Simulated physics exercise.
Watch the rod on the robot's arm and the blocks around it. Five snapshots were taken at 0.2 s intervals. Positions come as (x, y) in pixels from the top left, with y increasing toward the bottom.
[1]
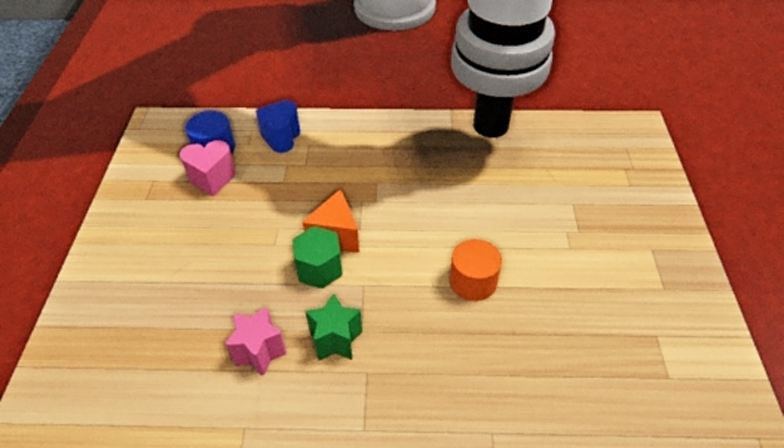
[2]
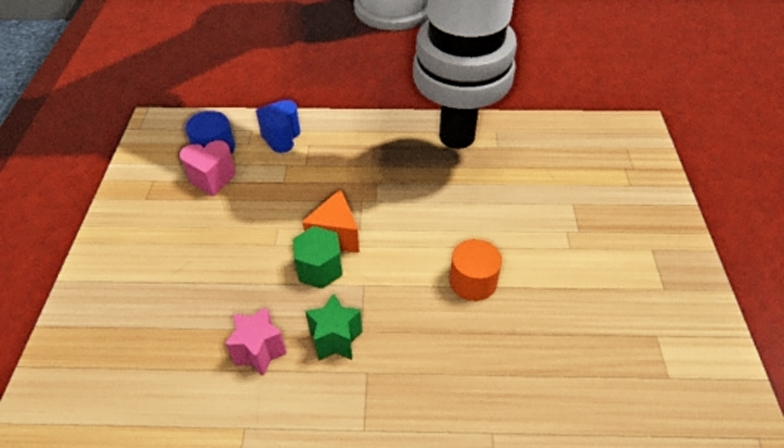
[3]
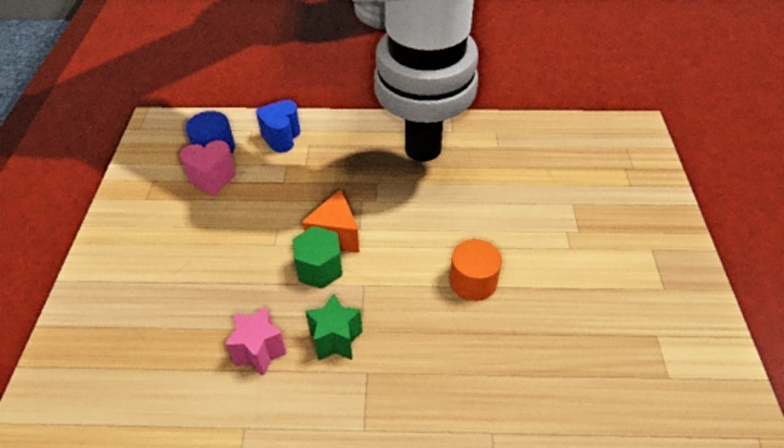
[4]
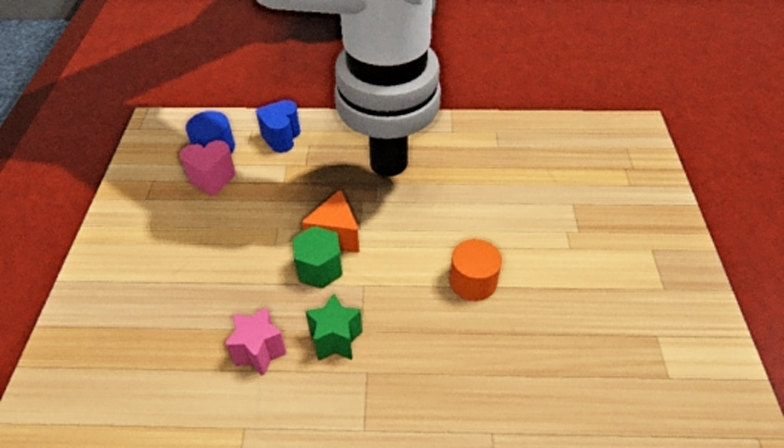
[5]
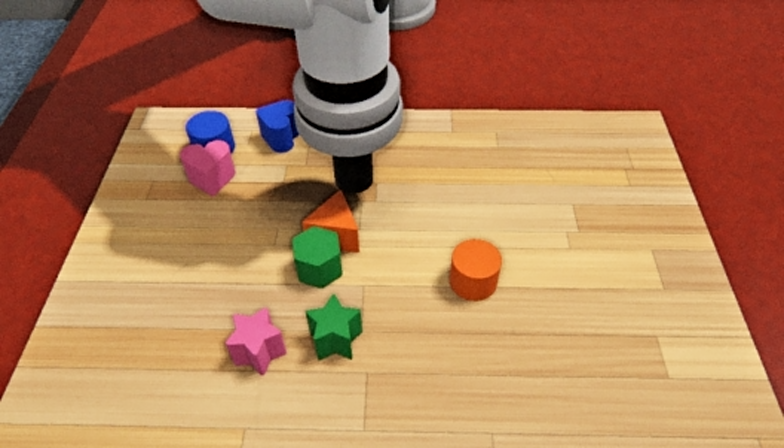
Robot arm with a black rod moving left and nearer over a wooden board of colourful blocks, the blocks staying still.
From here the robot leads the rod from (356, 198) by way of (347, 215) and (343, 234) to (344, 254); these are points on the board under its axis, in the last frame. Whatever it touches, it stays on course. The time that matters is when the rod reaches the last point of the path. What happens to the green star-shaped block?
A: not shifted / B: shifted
Choice A: Not shifted.
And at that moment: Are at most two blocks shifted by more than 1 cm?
Yes
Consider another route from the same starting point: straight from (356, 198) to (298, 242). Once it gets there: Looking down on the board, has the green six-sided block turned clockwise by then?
No
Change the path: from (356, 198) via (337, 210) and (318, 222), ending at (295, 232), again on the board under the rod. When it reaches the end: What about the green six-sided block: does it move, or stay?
It gets displaced.
On the path given first. Halfway along, rod (343, 208); green six-sided block (304, 271); orange triangular block (320, 239).
At the end, rod (342, 237); pink star-shaped block (249, 332); green six-sided block (288, 301); green star-shaped block not moved; orange triangular block (312, 270), turned 15° clockwise.
